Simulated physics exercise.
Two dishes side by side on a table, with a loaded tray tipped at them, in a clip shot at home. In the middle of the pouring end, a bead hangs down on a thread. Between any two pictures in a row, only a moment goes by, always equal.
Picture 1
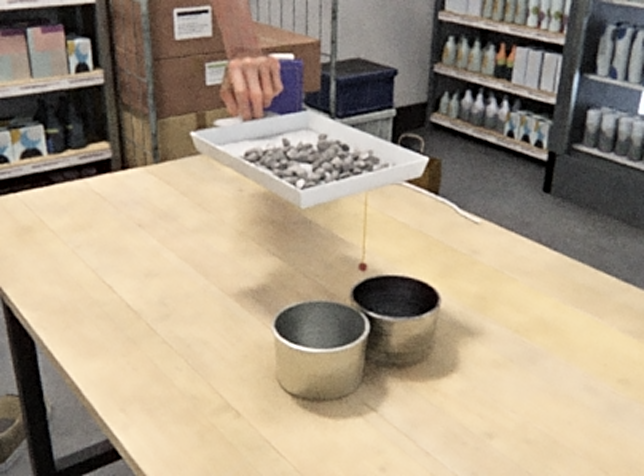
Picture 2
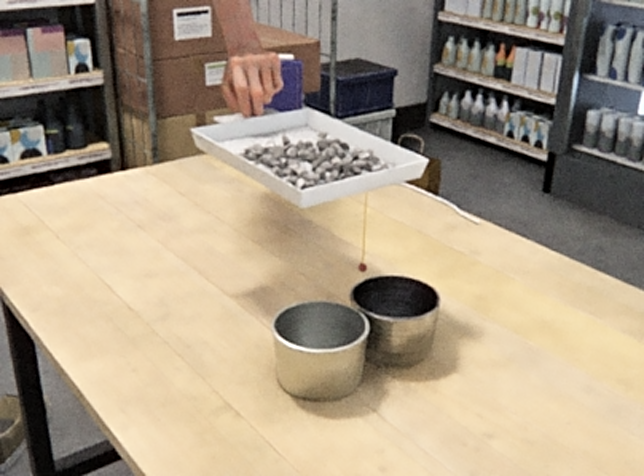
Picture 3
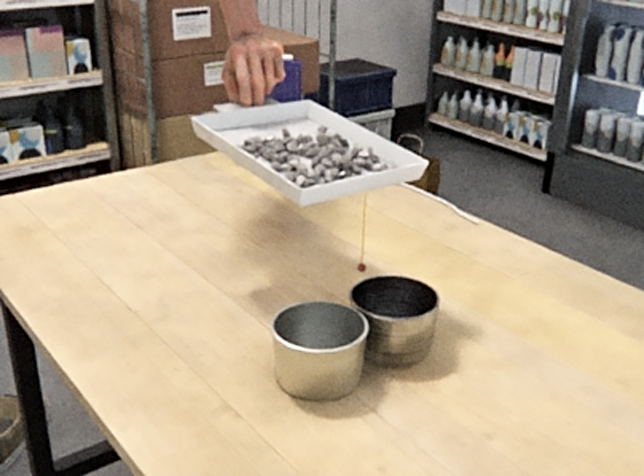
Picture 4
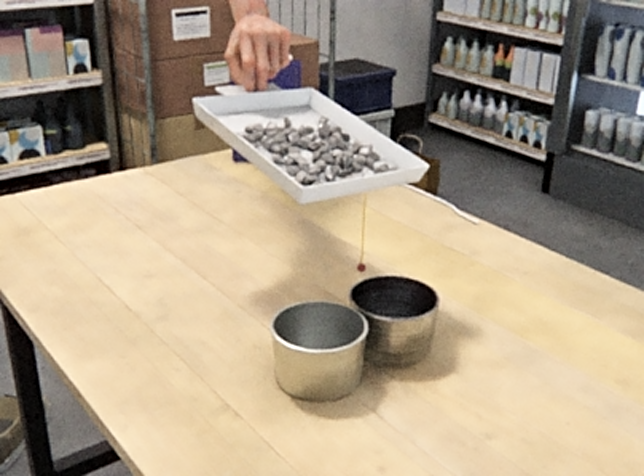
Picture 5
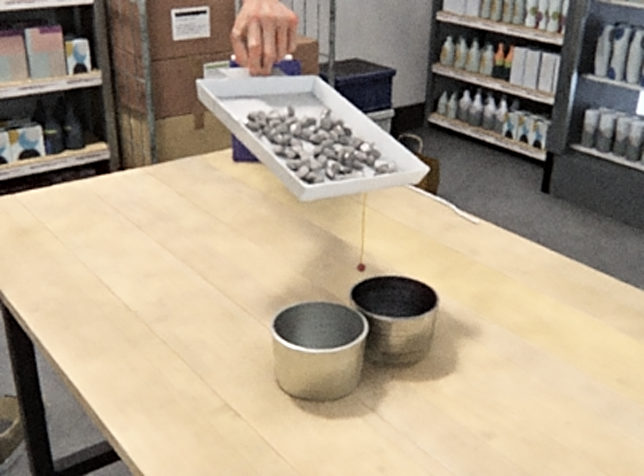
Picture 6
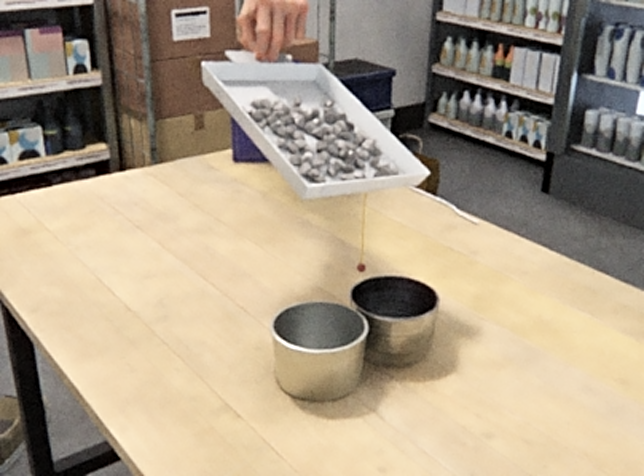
A hand slowly tilts a white tray of gray gravel above two metal dishes.
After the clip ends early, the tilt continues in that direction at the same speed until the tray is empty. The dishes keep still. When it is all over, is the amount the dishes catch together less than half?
Yes, most of what falls will come down outside the dishes.
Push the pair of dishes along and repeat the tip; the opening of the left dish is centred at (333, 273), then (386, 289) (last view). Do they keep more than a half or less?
Result, first setup: A minority share; second setup: A majority share.
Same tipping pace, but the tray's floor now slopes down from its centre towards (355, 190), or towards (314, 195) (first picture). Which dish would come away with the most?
The first place favours the right of the two, the second the left of the two.
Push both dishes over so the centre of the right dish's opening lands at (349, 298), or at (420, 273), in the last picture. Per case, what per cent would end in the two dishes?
You'd get 0 in a hundred the first time and 90 in a hundred the second.
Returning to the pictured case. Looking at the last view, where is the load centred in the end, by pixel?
Resting centre, last picture - approx. (425, 325).
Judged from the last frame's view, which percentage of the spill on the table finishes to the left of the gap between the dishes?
0 per cent, about.
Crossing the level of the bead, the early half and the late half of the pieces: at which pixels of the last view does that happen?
Around (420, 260) and then (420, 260).
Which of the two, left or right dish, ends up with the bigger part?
The one to the right.
Shortly afterwards, tray tipped steeply; the whole lot on the tray.
Next, tray tipped past a quarter turn; near a quarter on the tray; near a quarter in the right dish; near a quarter outside both; near a quarter in the air.
Some moments later, tray tipped past a quarter turn; near a third in the right dish; near two thirds outside both.
In the end, tray tipped past a quarter turn; none at all in the left dish; near a third in the right dish; near two thirds outside both.
